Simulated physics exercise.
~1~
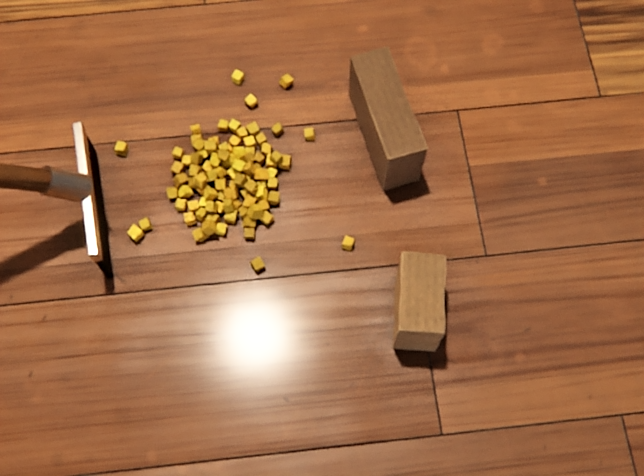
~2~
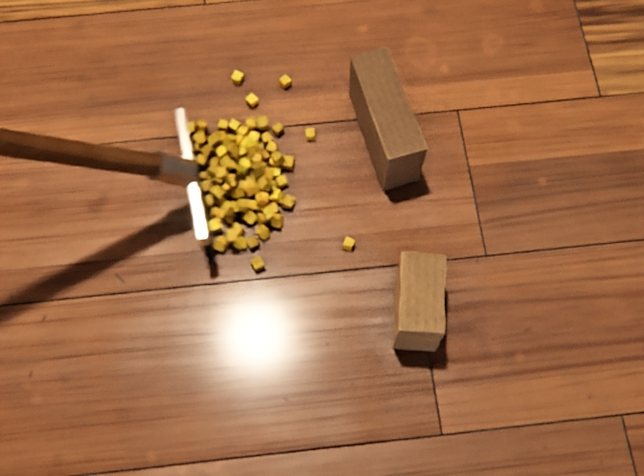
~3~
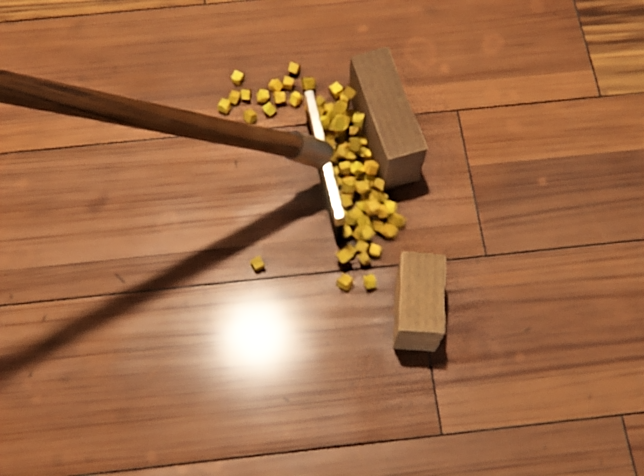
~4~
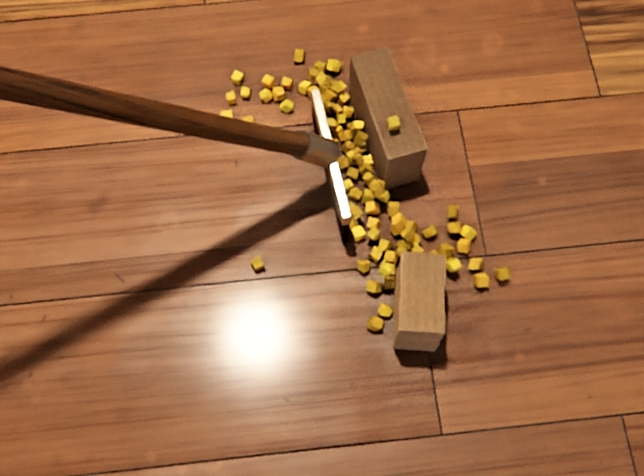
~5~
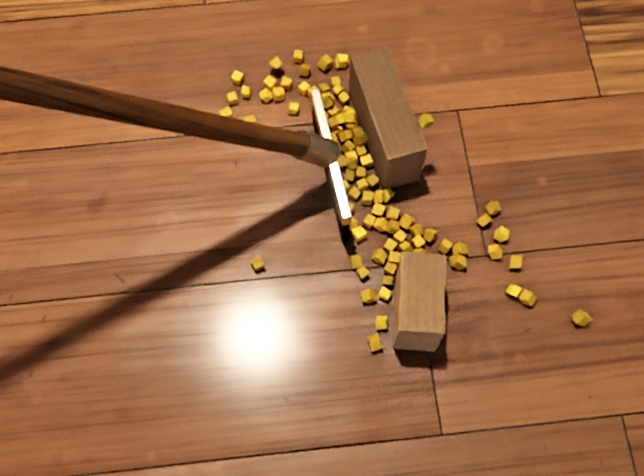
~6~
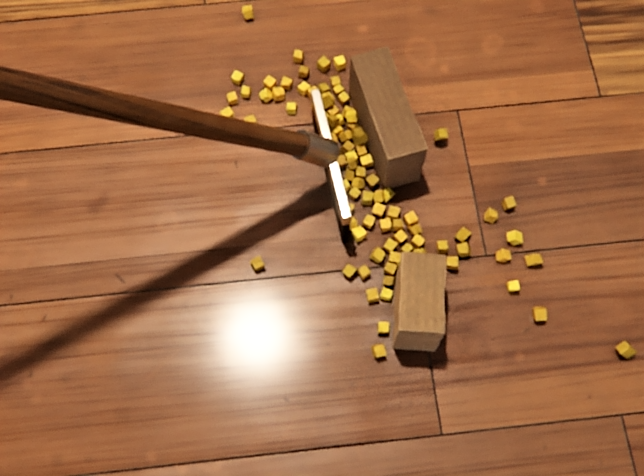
We see a squeegee push a pile of small yellow cubes rightward across a wooden floor towards two blocks, then stop; some cubes scatter through the gap and a few pass round the far block, while most remain held up before the blocks.
